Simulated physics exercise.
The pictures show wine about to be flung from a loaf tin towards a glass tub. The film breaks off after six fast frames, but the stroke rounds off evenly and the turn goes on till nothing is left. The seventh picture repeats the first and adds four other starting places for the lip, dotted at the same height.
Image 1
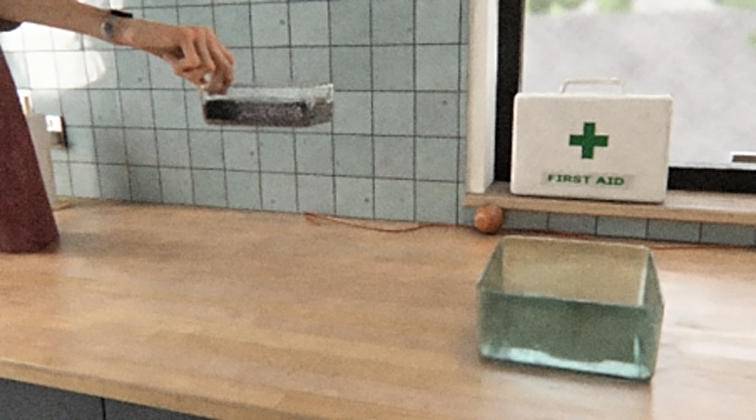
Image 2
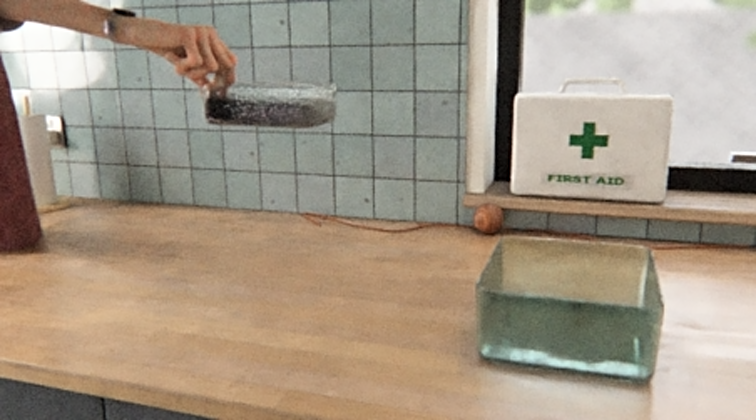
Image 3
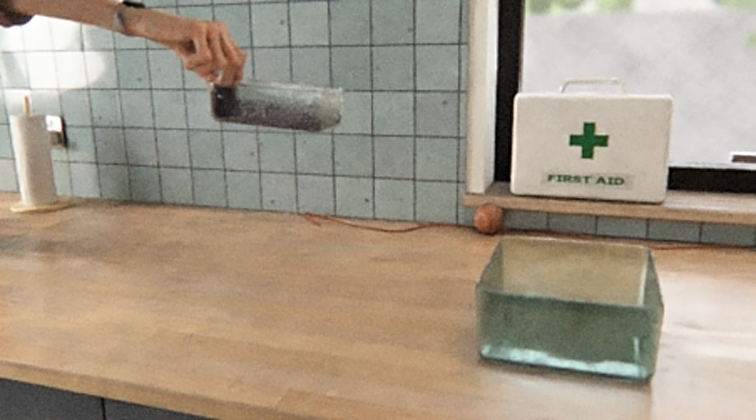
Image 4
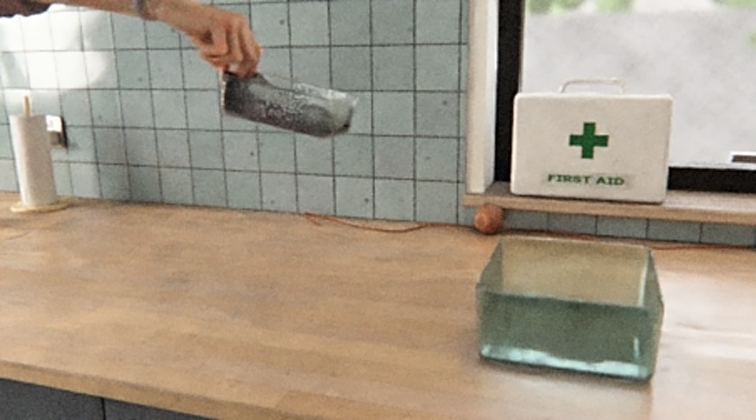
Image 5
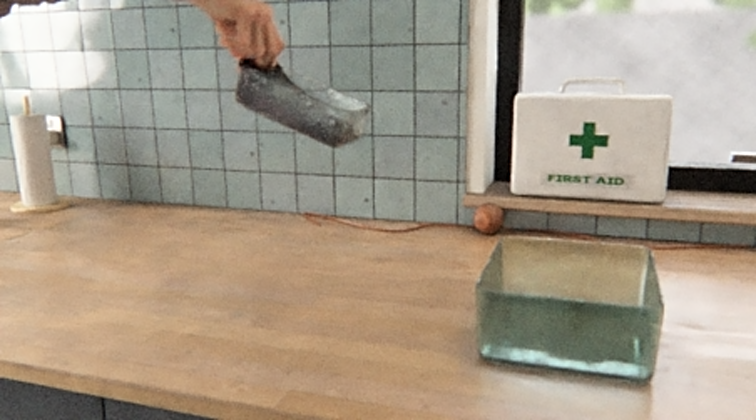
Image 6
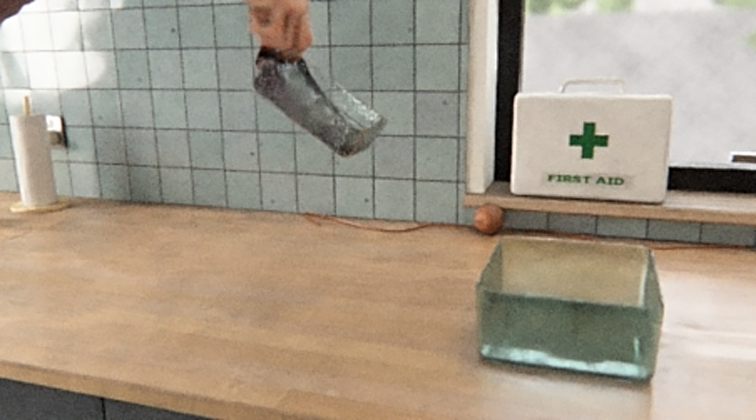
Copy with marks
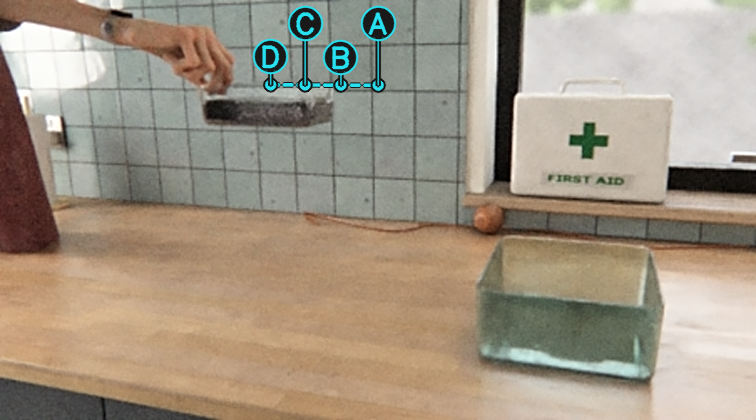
A hand reaching in from the upper left carries a small, dark, glassy loaf-shaped container rightward, steadily tilting its right end downward as the arm and a dark red garment slide out of view. Below is a pale wooden counter against blue-green tiles, seen from the front and slightly above by a still camera. A paper towel roll comes into view at left, while a greenish glass tub sits at right before a white first aid box with a green cross on the windowsill.
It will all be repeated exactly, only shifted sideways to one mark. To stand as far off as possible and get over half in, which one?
Choose B.
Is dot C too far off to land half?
Yes.
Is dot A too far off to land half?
No, that is safe.
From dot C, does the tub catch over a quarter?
Yes.
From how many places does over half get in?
Two of them.
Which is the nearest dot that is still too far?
C.
On the marked copy, A at (378, 85); B at (340, 85); C at (305, 85); D at (270, 84).
For dot A, about 78 % lands in the tub, 11 % falls short and 12 % goes beside or beyond.
For dot B, about 68 % lands in the tub, 25 % falls short and 7 % goes beside or beyond.
For dot C, about 30 % lands in the tub, 61 % falls short and 8 % goes beside or beyond.
For dot D, about 16 % lands in the tub, 81 % falls short and 3 % goes beside or beyond.
